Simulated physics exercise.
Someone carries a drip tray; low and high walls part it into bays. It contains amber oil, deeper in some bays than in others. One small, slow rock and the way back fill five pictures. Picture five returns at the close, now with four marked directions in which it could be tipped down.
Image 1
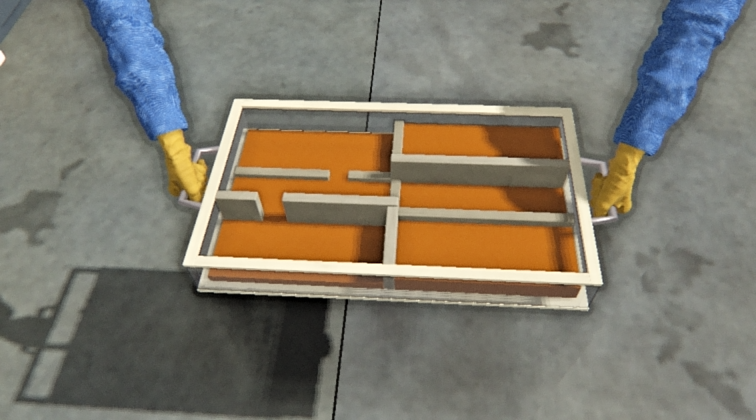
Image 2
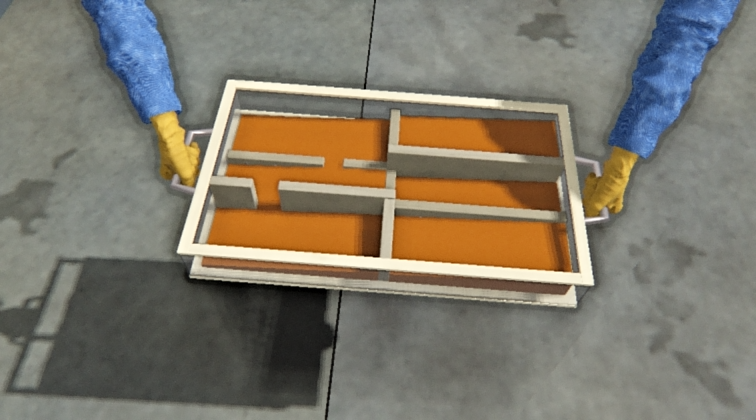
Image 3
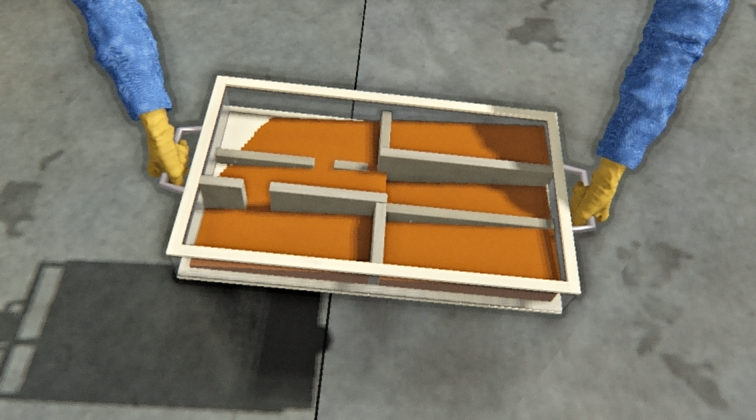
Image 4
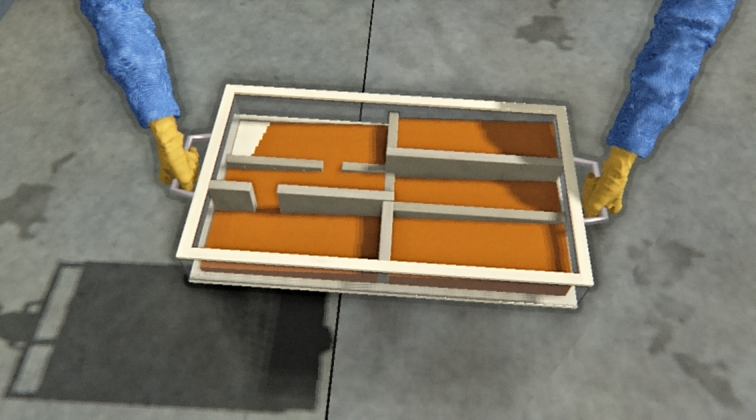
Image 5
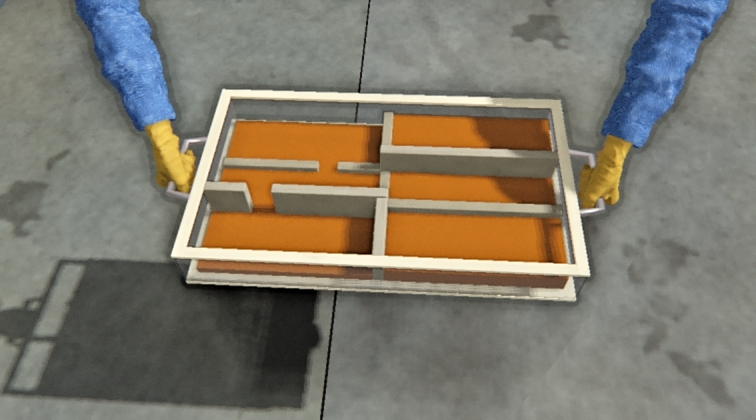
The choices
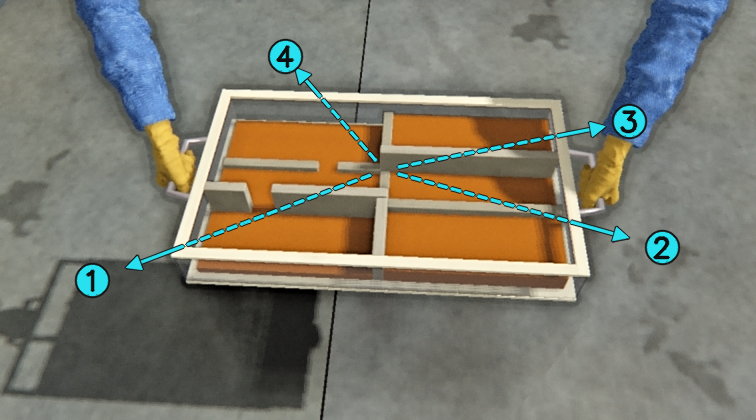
On a stained concrete floor, a person in blue sleeves and yellow gloves holds a walled tray of amber oil by its side handles. The hands tilt it slightly toward the front right, and the oil draws back from the back left corner, baring a pale patch. They level it again, and oil covers the patch.
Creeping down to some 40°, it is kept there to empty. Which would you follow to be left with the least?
Arrow 4.
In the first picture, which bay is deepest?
It is the back right one.
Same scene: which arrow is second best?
The answer is 1.
On the marked copy, 1 ends at (131, 265); 2 ends at (623, 236); 3 ends at (599, 127); 4 ends at (299, 72).
Choosing 1, about 18 % stays in the tray, the largest part in the front left bay.
Choosing 2, about 24 % stays in the tray, the largest part in the front right bay.
Choosing 3, about 26 % stays in the tray, the largest part in the back right bay.
Choosing 4, about 11 % stays in the tray, the largest part in the back left bay.
